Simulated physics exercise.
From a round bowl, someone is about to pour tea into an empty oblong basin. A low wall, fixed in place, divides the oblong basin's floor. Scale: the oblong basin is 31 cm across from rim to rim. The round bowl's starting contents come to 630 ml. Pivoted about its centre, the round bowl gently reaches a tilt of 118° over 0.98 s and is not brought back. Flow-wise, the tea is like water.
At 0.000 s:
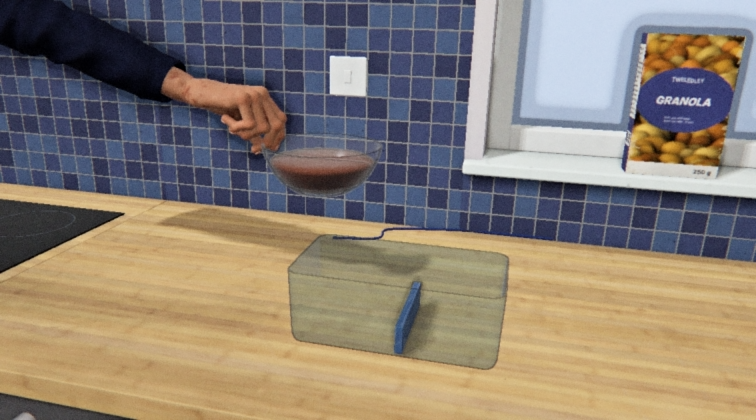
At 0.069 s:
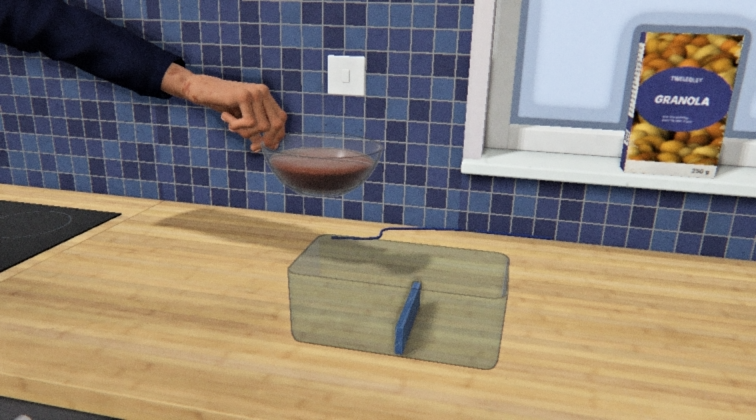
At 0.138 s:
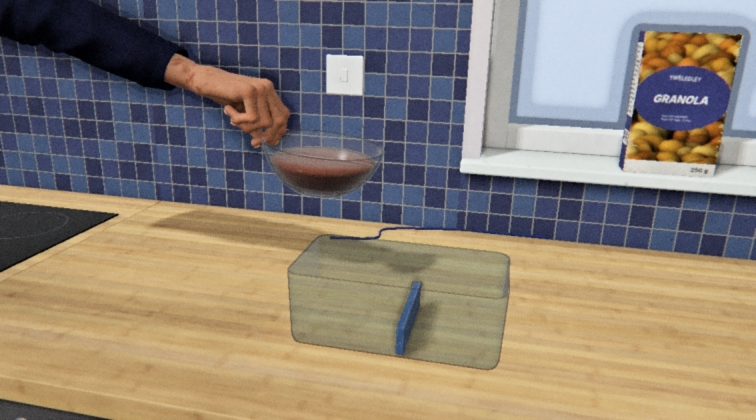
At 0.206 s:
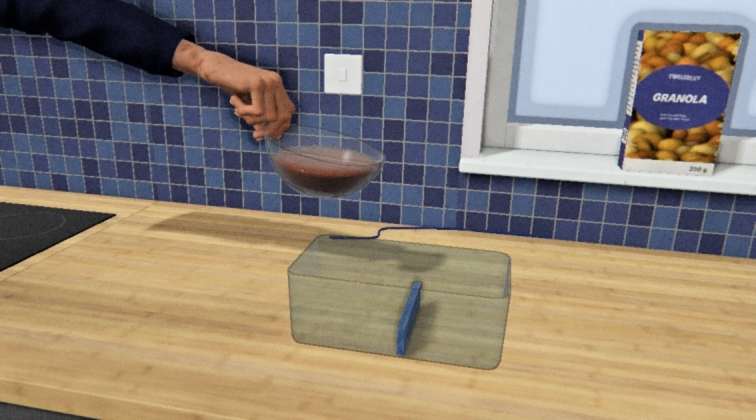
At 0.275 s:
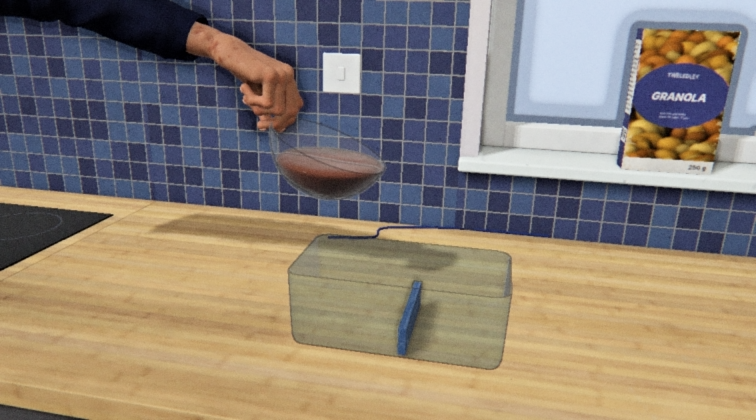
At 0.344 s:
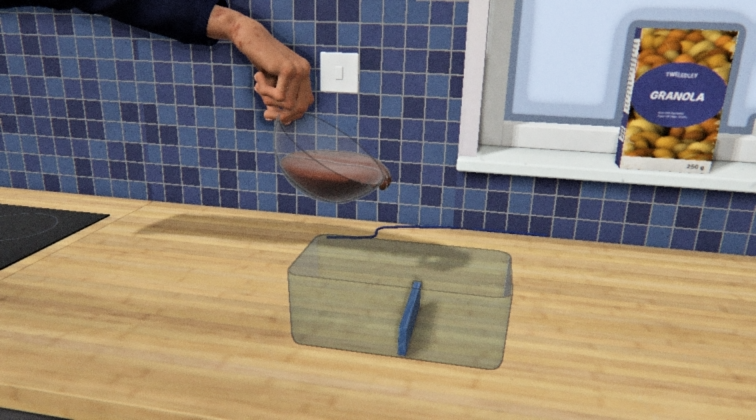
A glass bowl of reddish-brown tea, held by a hand above a clear oblong basin with a low blue wall inside, tilted gradually to the right until the liquid began slipping over its rim.
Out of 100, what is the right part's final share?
About 41 out of 100.
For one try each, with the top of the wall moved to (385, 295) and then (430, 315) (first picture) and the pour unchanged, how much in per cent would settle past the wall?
The first gives near 75 per cent and the second near 10 per cent.
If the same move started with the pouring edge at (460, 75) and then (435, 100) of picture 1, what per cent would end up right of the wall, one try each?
65 and 80 %.
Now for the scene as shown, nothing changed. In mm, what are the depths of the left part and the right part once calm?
Around 14 mm deep on the left, around 12 mm deep on the right.
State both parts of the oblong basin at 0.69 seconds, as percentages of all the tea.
Around 34 on the left side and 40 on the right side.
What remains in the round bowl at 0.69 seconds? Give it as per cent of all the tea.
6 %.
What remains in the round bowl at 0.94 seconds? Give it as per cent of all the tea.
Around 0 in a hundred.
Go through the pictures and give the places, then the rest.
In the first picture, tilt 0°; pouring edge (380, 150); surface from (275, 154) to (375, 162); the oblong basin's rim runs from (305, 252) to (507, 276); the wall's top is at (409, 304).
In the second picture, tilt 1°; pouring edge (381, 151); surface from (274, 153) to (375, 163).
In the third picture, tilt 6°; pouring edge (382, 156); surface from (275, 152) to (376, 164).
In the fourth picture, tilt 12°; pouring edge (383, 162); surface from (277, 150) to (379, 166).
In the fifth picture, tilt 21°; pouring edge (384, 172); surface from (281, 152) to (384, 167).
In the sixth picture, tilt 32°; pouring edge (382, 183); surface from (285, 155) to (379, 173); 7 per cent is over the edge.
After 0.69 s the tilt is 94° and 6 per cent is still to pour, 34 is left of the wall and 40 right of it.
After 0.94 s the tilt is 117° and 0 per cent is still to pour, 57 is left of the wall and 41 right of it.
After 1.20 s the tilt is 118° and 0 per cent is still to pour, 58 is left of the wall and 41 right of it.
After 1.48 s the tilt is 118° and 0 per cent is still to pour, 58 is left of the wall and 41 right of it.
In the end 58 per cent lies left of the wall, 41 right of it and 1 outside.
